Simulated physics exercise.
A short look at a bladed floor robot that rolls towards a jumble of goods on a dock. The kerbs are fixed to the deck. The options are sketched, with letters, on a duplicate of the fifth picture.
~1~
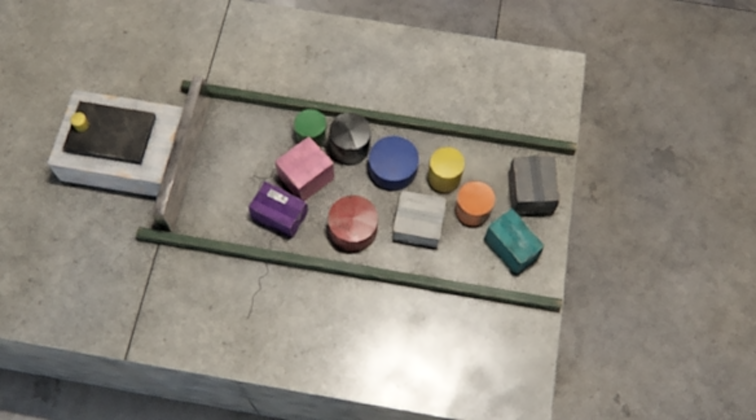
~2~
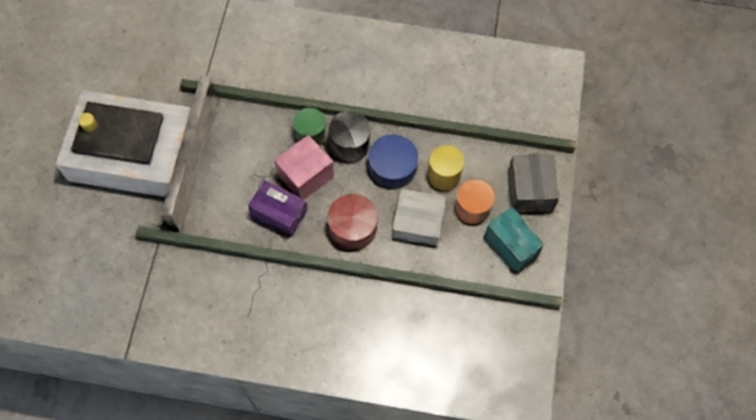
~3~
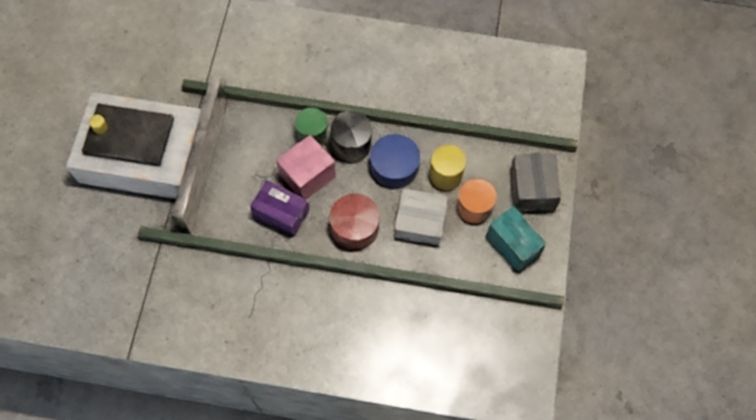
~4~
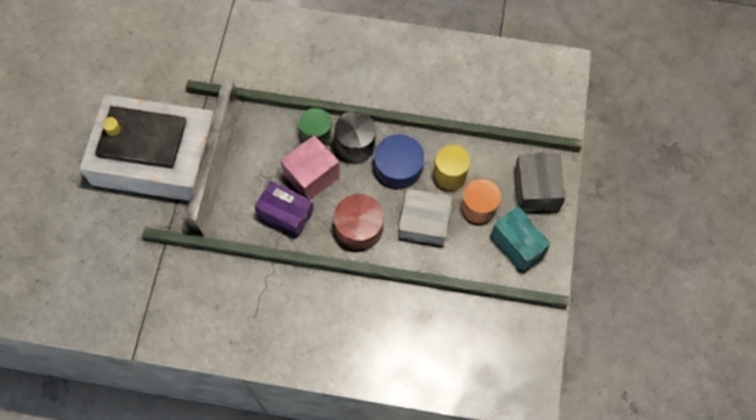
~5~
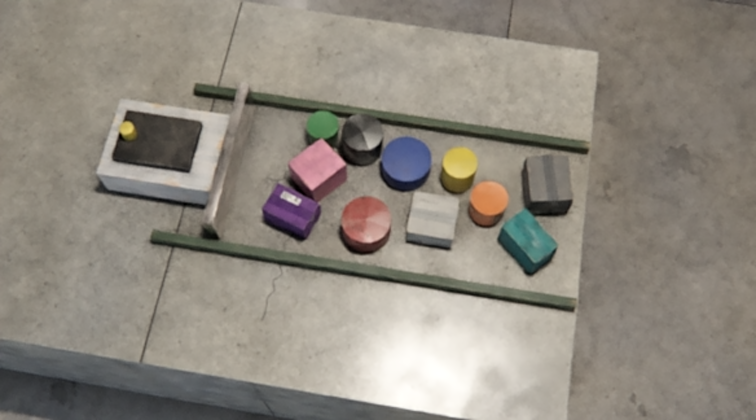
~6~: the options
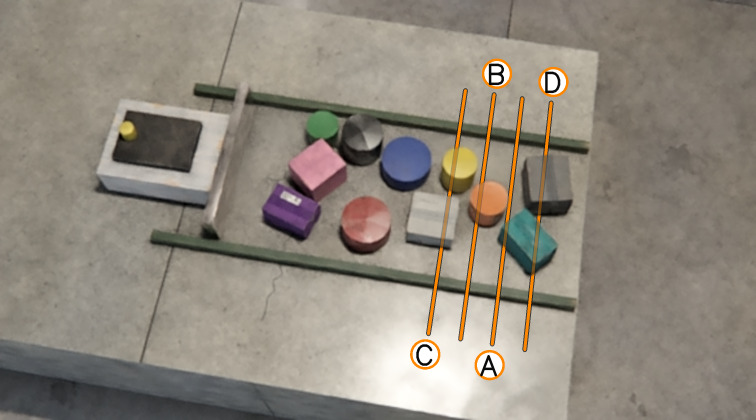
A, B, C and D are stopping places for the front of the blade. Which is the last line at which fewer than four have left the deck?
The farthest such stop is B.
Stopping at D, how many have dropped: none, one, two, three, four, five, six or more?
In all, six or more.
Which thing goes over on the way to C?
The grey box goes over.
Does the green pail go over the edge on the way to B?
No.
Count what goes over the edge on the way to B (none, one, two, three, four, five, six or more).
Three.
On the marked copy, A at (508, 214); B at (478, 210); C at (448, 205); D at (539, 219).
Taking B. A third of the way, robot (252, 155); green pail (349, 132); black canister (382, 143).
Two thirds of the way, robot (342, 169); grey box (566, 178); turquoise box (549, 253).
When it is over, robot (413, 180); grey box over the edge; turquoise box over the edge; three fallen.
As for the rest, A drops five; C is within the limit but short; D drops eight.
